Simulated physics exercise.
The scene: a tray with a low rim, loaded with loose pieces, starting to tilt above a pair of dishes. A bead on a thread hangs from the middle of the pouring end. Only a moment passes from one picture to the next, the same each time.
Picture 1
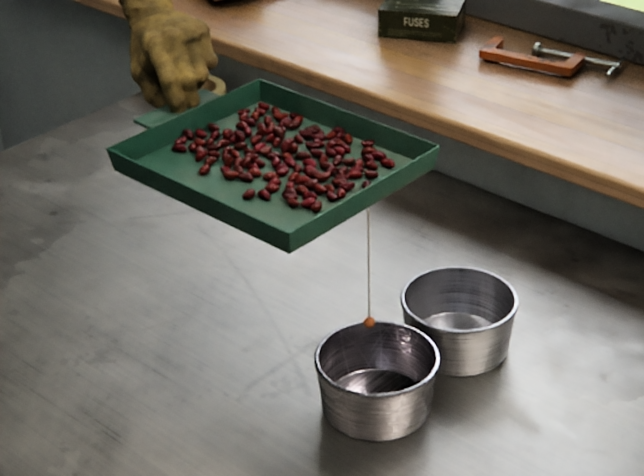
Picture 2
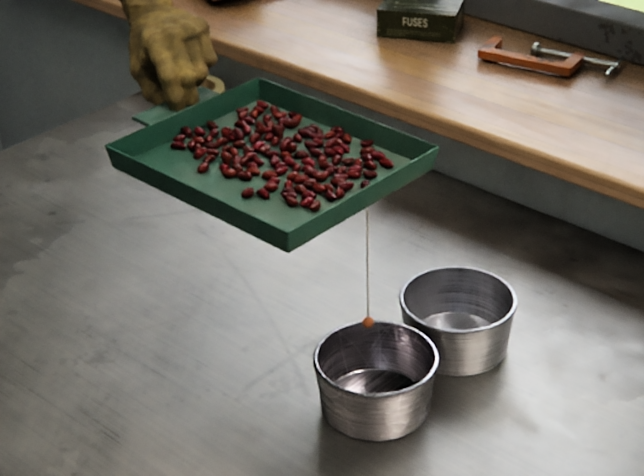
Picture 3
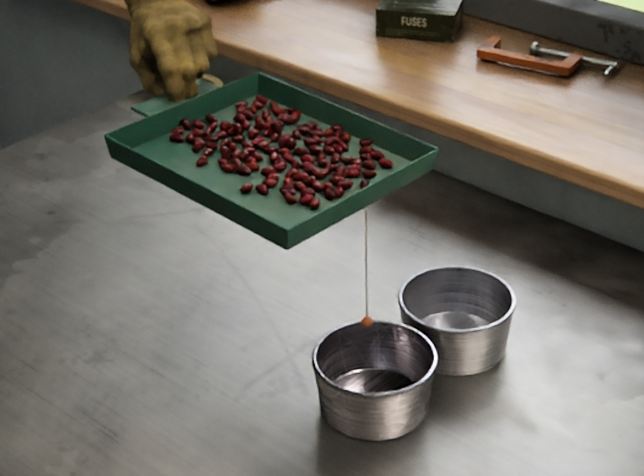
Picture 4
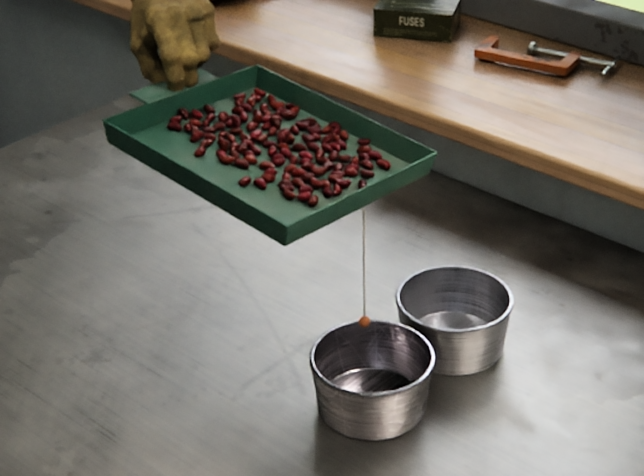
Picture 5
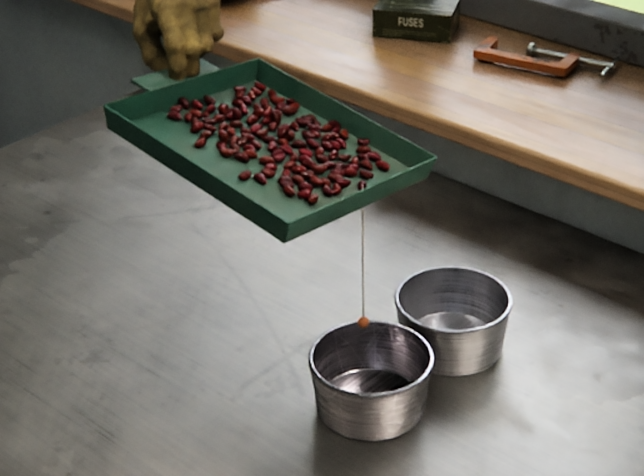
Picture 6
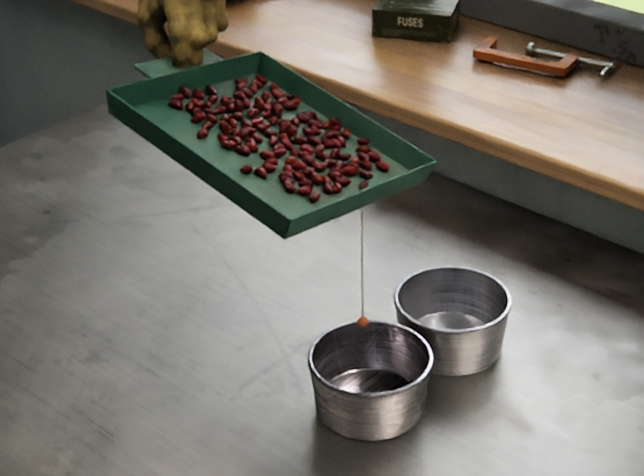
A green tray of red beans tilts slightly toward its right corner above two metal dishes.
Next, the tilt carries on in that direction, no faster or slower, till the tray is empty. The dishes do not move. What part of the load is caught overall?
Caught overall: Over half.
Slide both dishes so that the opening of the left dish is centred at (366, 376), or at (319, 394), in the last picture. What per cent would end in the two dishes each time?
Near 70 % and 50 %.
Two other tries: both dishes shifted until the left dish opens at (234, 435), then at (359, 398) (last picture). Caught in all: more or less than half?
At the first place the smaller part, at the second the smaller part.
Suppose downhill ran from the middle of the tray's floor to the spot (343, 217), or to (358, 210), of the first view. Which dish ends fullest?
First the left-hand dish, then left.
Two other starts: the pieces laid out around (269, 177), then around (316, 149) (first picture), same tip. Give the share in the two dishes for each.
Roughly 80 per cent, and 90 per cent.
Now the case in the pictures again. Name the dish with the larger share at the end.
It is the right one.
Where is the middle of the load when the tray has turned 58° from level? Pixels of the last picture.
At about (356, 133).
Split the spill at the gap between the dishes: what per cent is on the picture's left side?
About 80 per cent.
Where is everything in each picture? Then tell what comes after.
The first picture shows corners of the pouring end near (288, 230) and (434, 146), level; middle of the load near (274, 156), kidney beans; left dish near (423, 401); right dish near (504, 339); bead on its thread near (369, 322).
The second picture shows corners of the pouring end near (287, 229) and (433, 147), level; middle of the load near (273, 154).
The third picture shows corners of the pouring end near (287, 226) and (433, 149), tipped barely, lowest at the right corner; middle of the load near (272, 150).
The fourth picture shows corners of the pouring end near (287, 222) and (431, 152), tipped a little, lowest at the right corner; middle of the load near (270, 144).
The fifth picture shows corners of the pouring end near (288, 219) and (431, 156), tipped a little, lowest at the right corner; middle of the load near (270, 139).
The sixth picture shows corners of the pouring end near (290, 216) and (431, 160), tipped a little, lowest at the right corner; middle of the load near (271, 134); left dish near (417, 401); right dish near (498, 338).
Shortly afterwards, tray tipped steeply; the whole lot on the tray.
Next, tray tipped right over; the bulk on the tray; a little in the right dish; a little in the air.
Some moments later, tray tipped past a quarter turn; only a few in the left dish; the bulk in the right dish; a little outside both.
In the end, tray tipped past a quarter turn; only a few in the left dish; the bulk in the right dish; a little outside both.
